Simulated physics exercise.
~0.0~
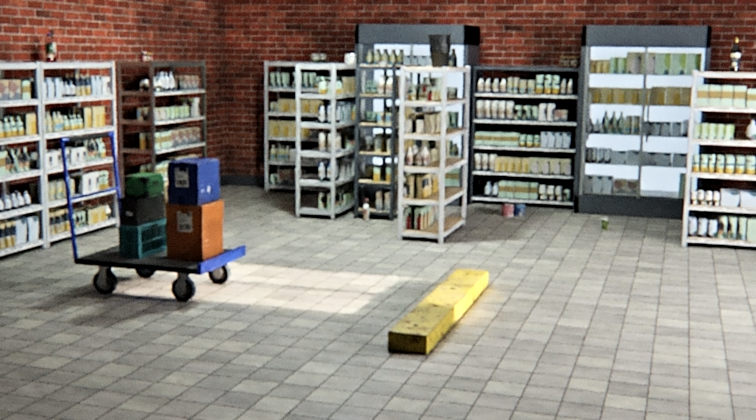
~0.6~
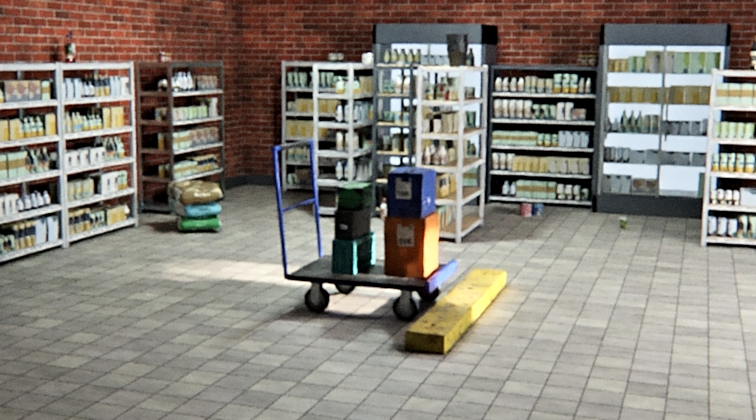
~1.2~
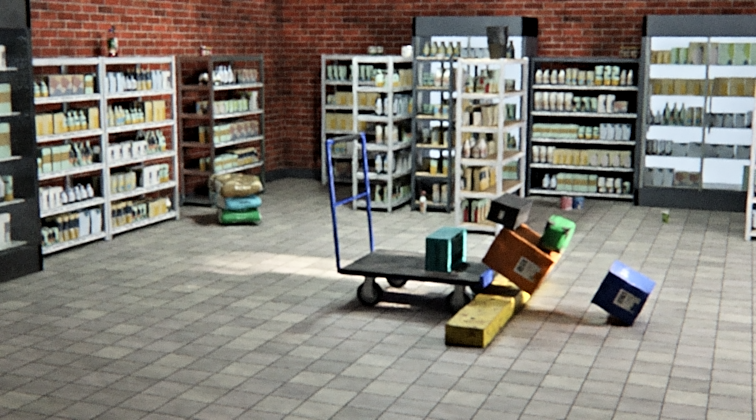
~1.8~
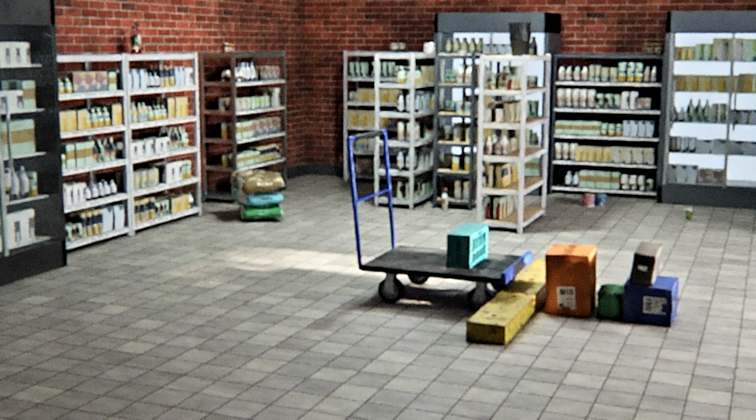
A blue-handled cart loaded with boxes rolled right across a shop floor and stopped at a yellow kerb, throwing the black, green, orange and blue ones over it onto the tiles, while only the teal crate stayed on the deck.
